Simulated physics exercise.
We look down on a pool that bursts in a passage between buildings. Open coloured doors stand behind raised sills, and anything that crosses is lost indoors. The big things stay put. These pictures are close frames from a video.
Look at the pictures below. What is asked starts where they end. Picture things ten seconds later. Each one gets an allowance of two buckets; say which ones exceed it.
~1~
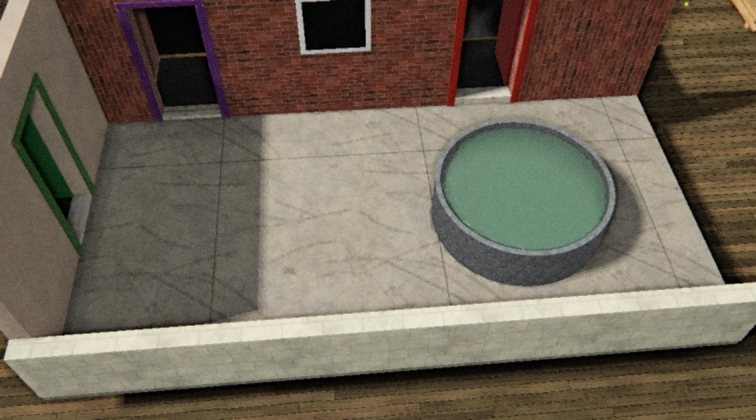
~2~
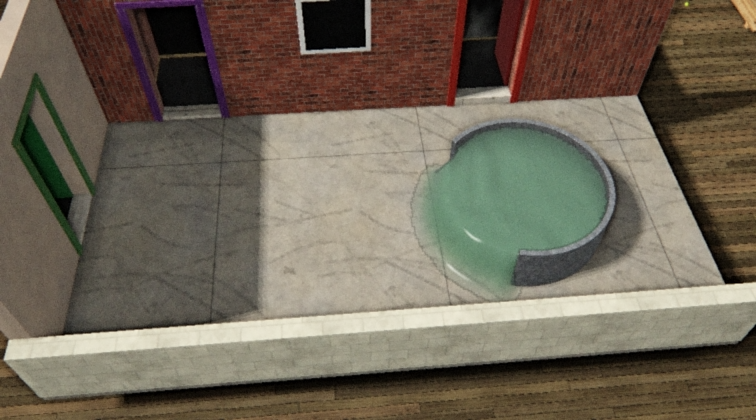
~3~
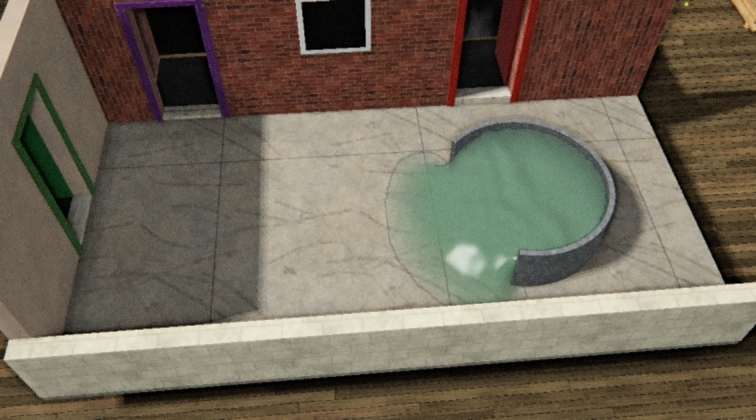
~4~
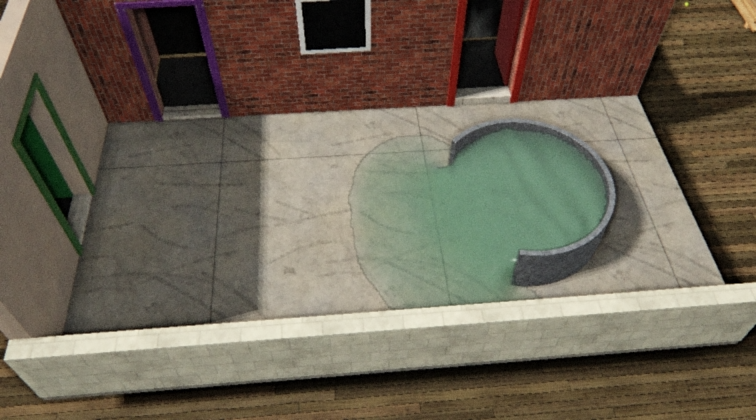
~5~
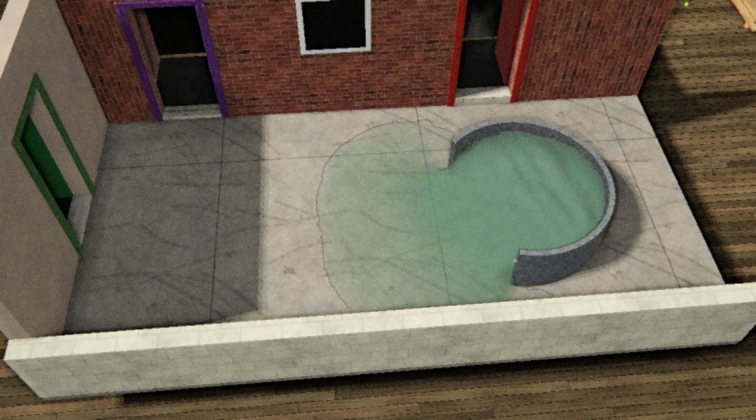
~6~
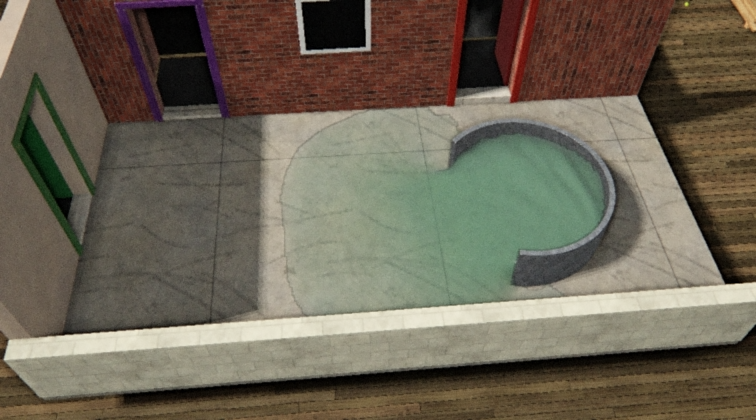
One by one: Purple door: More than two buckets; green door: More than two buckets; red door: Two buckets or fewer.
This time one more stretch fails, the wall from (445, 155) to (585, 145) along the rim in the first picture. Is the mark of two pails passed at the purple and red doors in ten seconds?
Looking at the doors, the purple door misses the threshold while the red door overshoots the limit.
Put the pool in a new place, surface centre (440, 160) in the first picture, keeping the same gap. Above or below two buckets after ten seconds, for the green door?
Green door exceeds the limit.
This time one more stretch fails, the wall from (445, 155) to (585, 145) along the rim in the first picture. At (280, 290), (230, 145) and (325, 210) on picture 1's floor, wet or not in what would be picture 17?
Listed order gives left alone; sopping; left alone.
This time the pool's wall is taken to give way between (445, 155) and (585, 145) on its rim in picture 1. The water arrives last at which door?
My pick is the green-painted one.
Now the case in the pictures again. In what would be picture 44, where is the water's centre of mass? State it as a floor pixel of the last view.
The centre of mass sits at about (282, 213).
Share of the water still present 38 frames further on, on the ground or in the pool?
My figure: Some 88 per cent.
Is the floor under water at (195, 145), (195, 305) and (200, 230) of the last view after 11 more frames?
First spot submerged, second spot submerged, third spot submerged.
A moment on, water covers 55 % of the floor; the purple door not reached, the green door not reached, the red door not reached.
Next, water covers 75 % of the floor; the purple door wet at the sill, nothing in, the green door wet at the sill, nothing in, the red door wet at the sill, nothing in.
Then, water covers 75 % of the floor; the purple door under two buckets in, the green door over two buckets in, the red door wet at the sill, nothing in.
Later, water covers 75 % of the floor; the purple door far over two buckets in, the green door far over two buckets in, the red door wet at the sill, nothing in.
In the end, water covers 95 % of the floor; the purple door far over two buckets in, the green door far over two buckets in, the red door wet at the sill, nothing in.
